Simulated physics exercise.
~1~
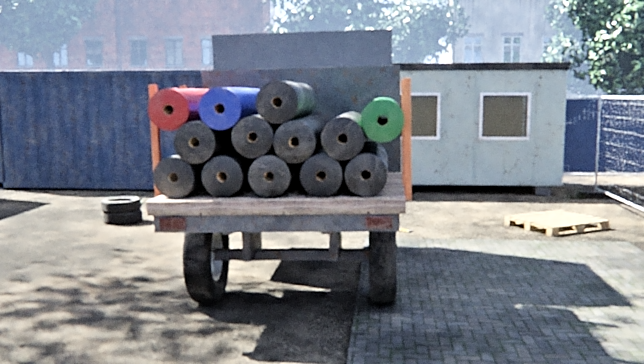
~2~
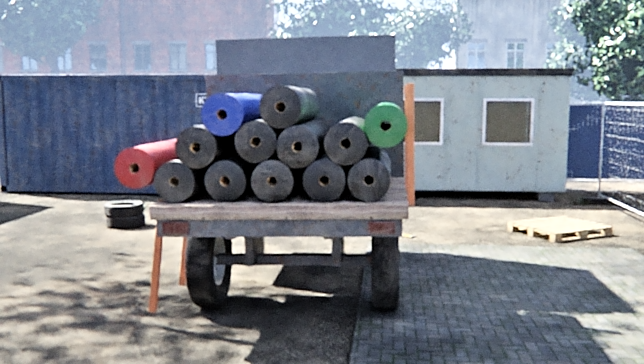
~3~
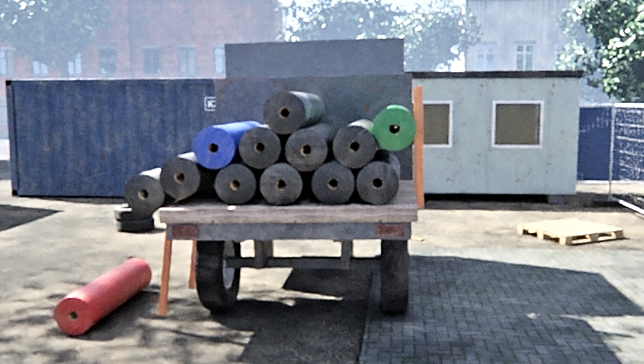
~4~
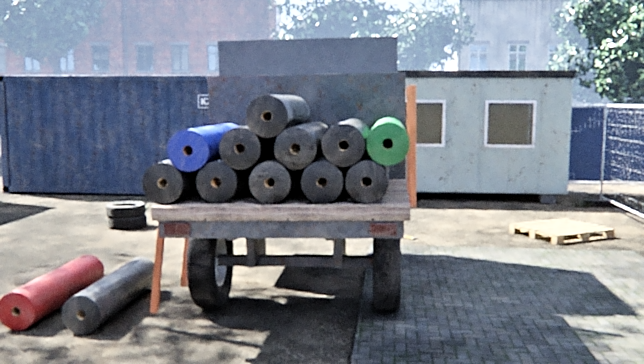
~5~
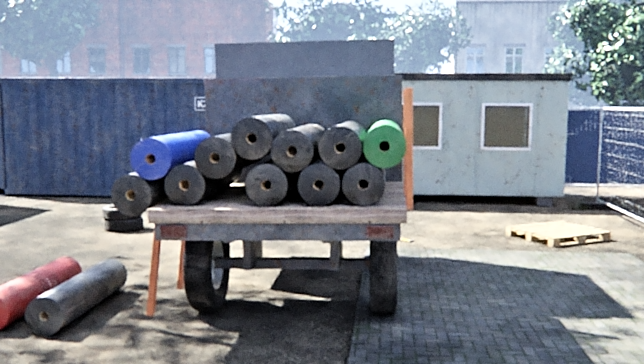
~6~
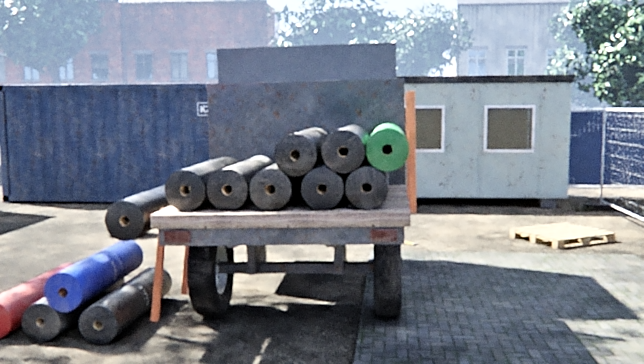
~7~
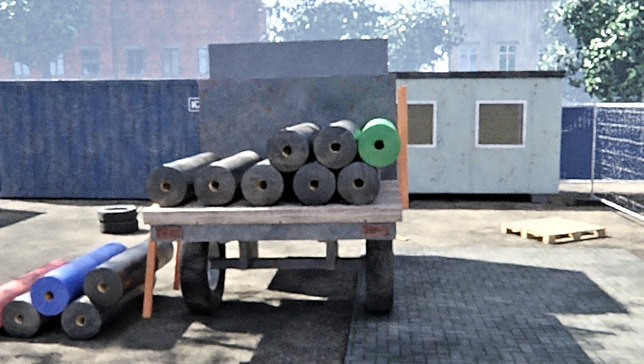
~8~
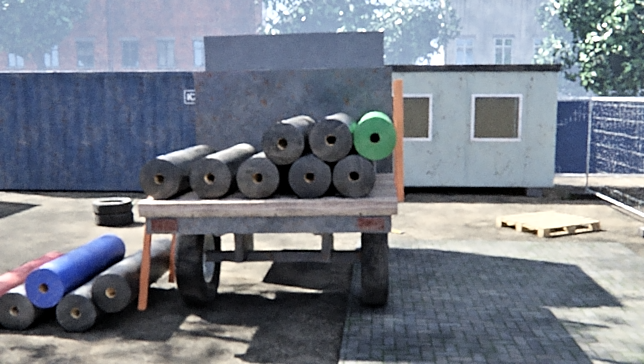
In a sunlit yard with a blue container and a pale cabin behind, a flatbed trailer stands stacked with rolls, mostly dark grey, with one red, one blue and one green. The orange posts on the left swing down, and the red roll drops off that side to the ground. A grey roll follows it, and the stack sags leftward as the blue roll shifts toward the edge. Blue then tumbles off along with more grey ones. Finally five rolls lie heaped on the left, while green stays perched on the remaining rolls at the right.
